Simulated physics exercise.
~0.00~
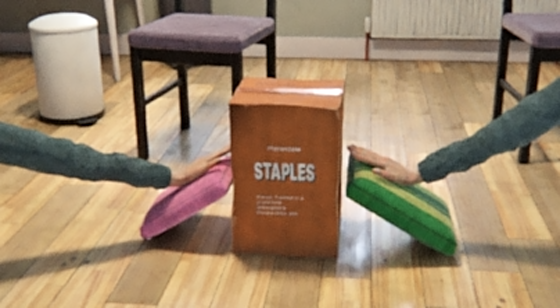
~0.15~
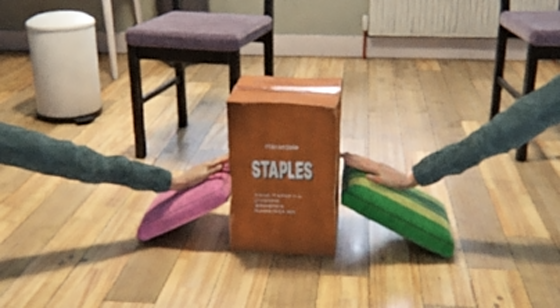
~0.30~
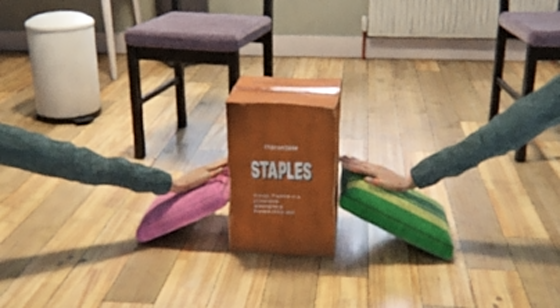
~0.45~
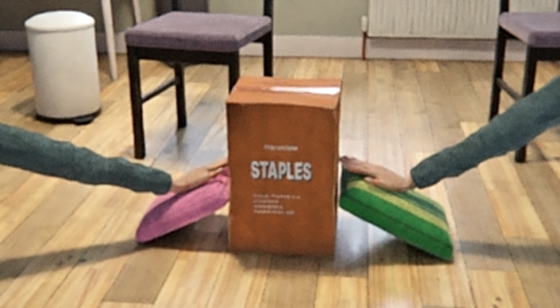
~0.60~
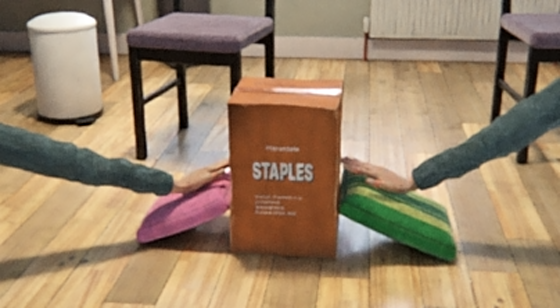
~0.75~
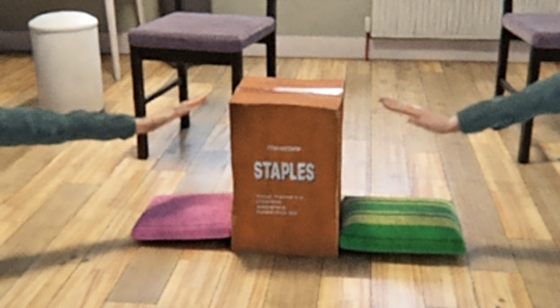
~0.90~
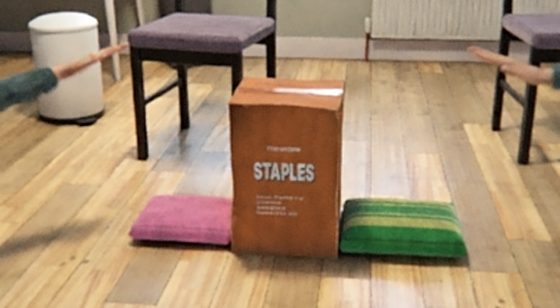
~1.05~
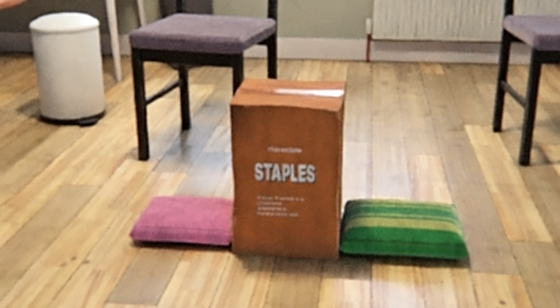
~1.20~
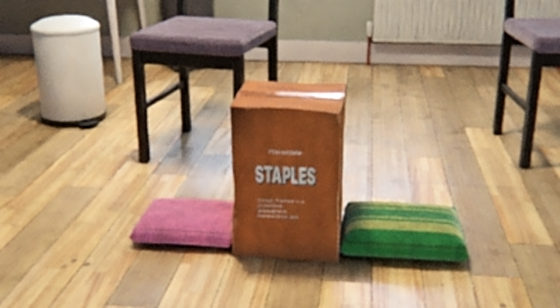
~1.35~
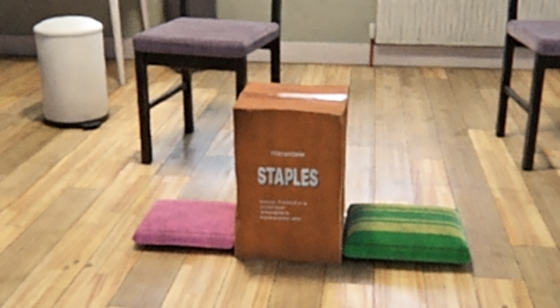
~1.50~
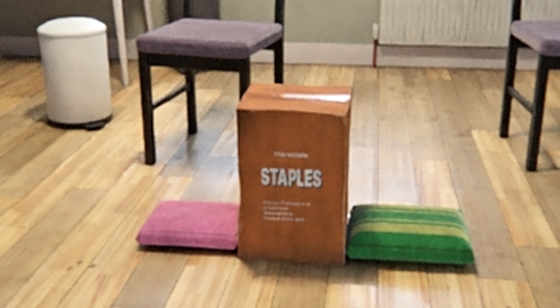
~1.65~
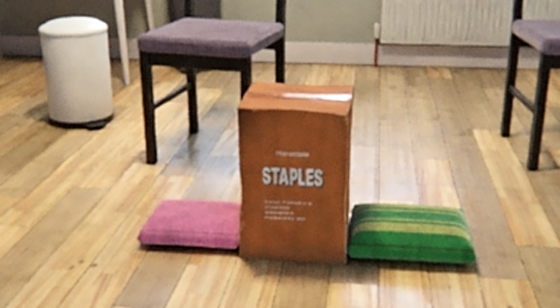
On a wooden floor, two hands release cushions leaning against a box, and both drop flat.
